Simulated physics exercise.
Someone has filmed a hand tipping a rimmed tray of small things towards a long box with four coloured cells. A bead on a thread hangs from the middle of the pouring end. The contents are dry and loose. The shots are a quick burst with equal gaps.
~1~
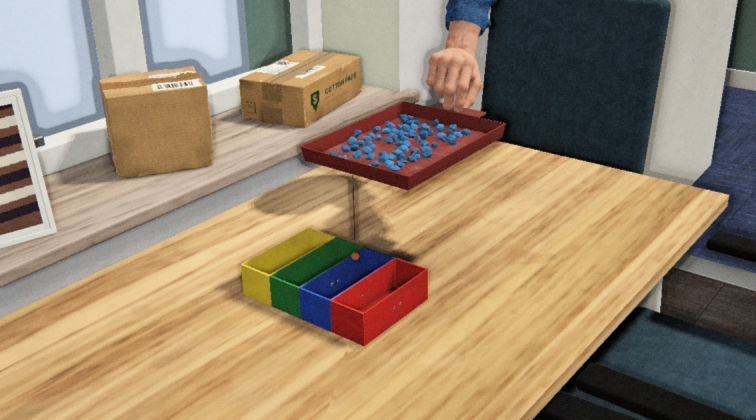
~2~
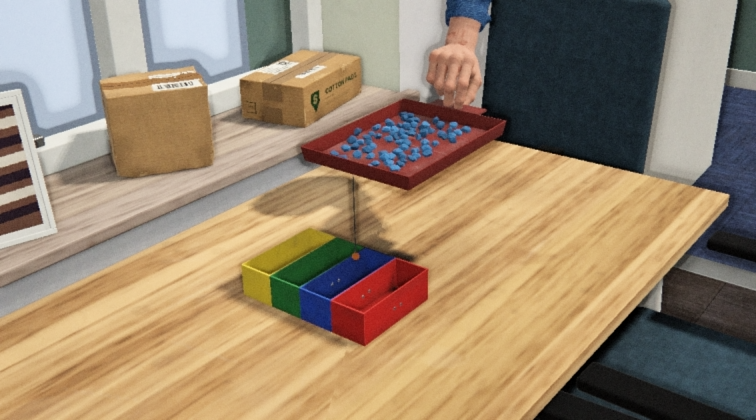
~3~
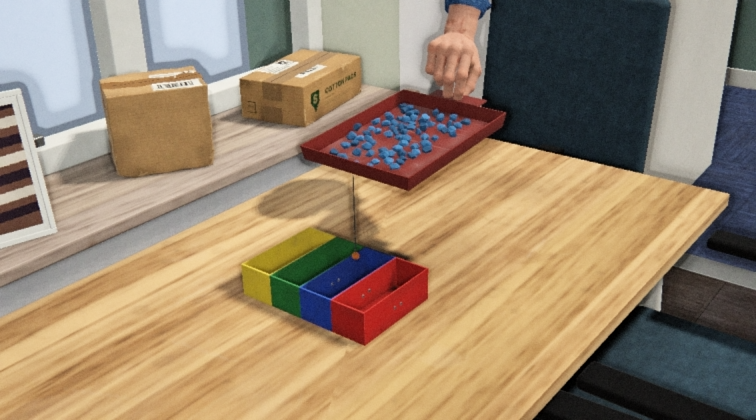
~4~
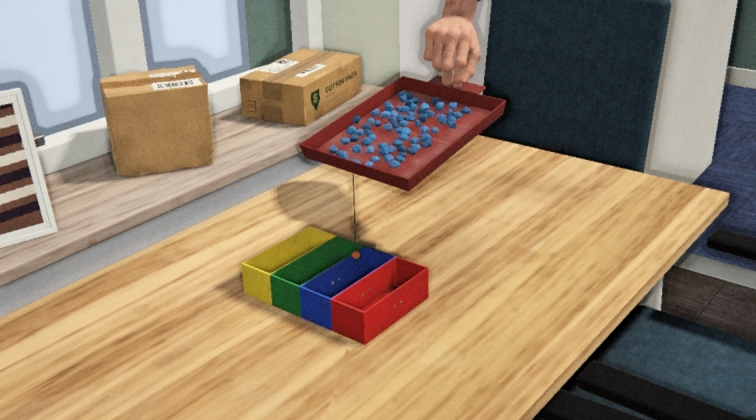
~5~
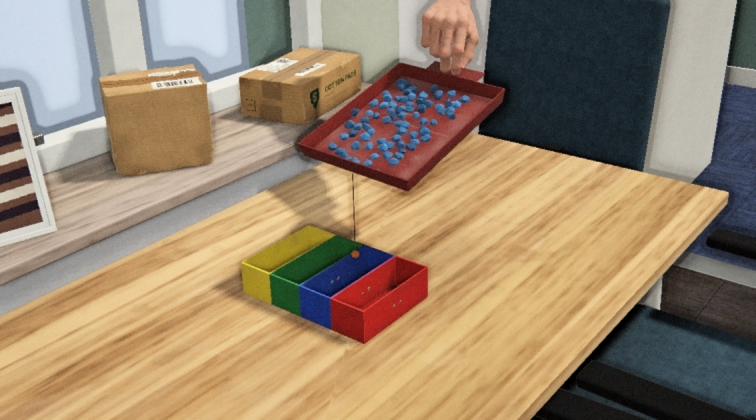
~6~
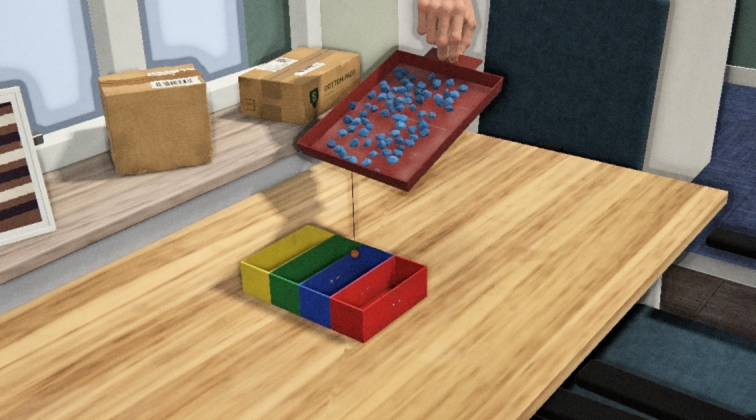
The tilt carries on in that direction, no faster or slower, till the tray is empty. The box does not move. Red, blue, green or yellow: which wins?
The red one ends fullest.
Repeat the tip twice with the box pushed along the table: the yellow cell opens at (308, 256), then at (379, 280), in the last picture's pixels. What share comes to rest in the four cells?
Near 90 % and 60 %.
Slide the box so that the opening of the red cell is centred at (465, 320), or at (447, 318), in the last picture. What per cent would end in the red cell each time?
About 0 and 0 per cent.
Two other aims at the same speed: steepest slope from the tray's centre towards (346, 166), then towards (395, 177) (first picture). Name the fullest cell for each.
In turn: That green cell; the cell in red.
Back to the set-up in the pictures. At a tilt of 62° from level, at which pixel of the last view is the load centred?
Near (366, 158).
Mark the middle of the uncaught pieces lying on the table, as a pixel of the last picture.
Roughly at (411, 340).
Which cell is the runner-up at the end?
In second place: That blue cell.
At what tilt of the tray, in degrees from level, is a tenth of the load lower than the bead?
At about 85°.
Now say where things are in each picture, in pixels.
The first picture shows corners of the pouring end at (304, 146) and (408, 175), level; middle of the load at (400, 144), aquarium stones; bead on its thread at (355, 256); yellow cell at (257, 282); green cell at (285, 294); blue cell at (316, 307); red cell at (348, 320).
The second picture shows corners of the pouring end at (304, 146) and (408, 175), level; middle of the load at (400, 142).
The third picture shows corners of the pouring end at (304, 145) and (408, 176), tipped barely, lowest at the right corner; middle of the load at (400, 138).
The fourth picture shows corners of the pouring end at (303, 144) and (408, 177), tipped a little, lowest at the right corner; middle of the load at (399, 131).
The fifth picture shows corners of the pouring end at (302, 143) and (407, 178), tipped a little, lowest at the right corner; middle of the load at (398, 124).
The sixth picture shows corners of the pouring end at (300, 142) and (406, 179), tipped clearly, lowest at the right corner; middle of the load at (396, 118); yellow cell at (256, 280); green cell at (285, 291); blue cell at (315, 304); red cell at (347, 317).
Soon, tray tipped steeply; all on the tray.
A while on, tray tipped right over; about half on the tray; a small part in the red cell; a small part in the blue cell; a stray few in the green cell; a stray few in the yellow cell; about a quarter falling or outside the box.
Towards the end, tray tipped past a quarter turn; about a third in the red cell; about a quarter in the blue cell; a small part in the green cell; a stray few in the yellow cell; about a quarter falling or outside the box.
Finally, tray tipped past a quarter turn; about a third in the red cell; about a quarter in the blue cell; a small part in the green cell; a stray few in the yellow cell; about a quarter outside the box.
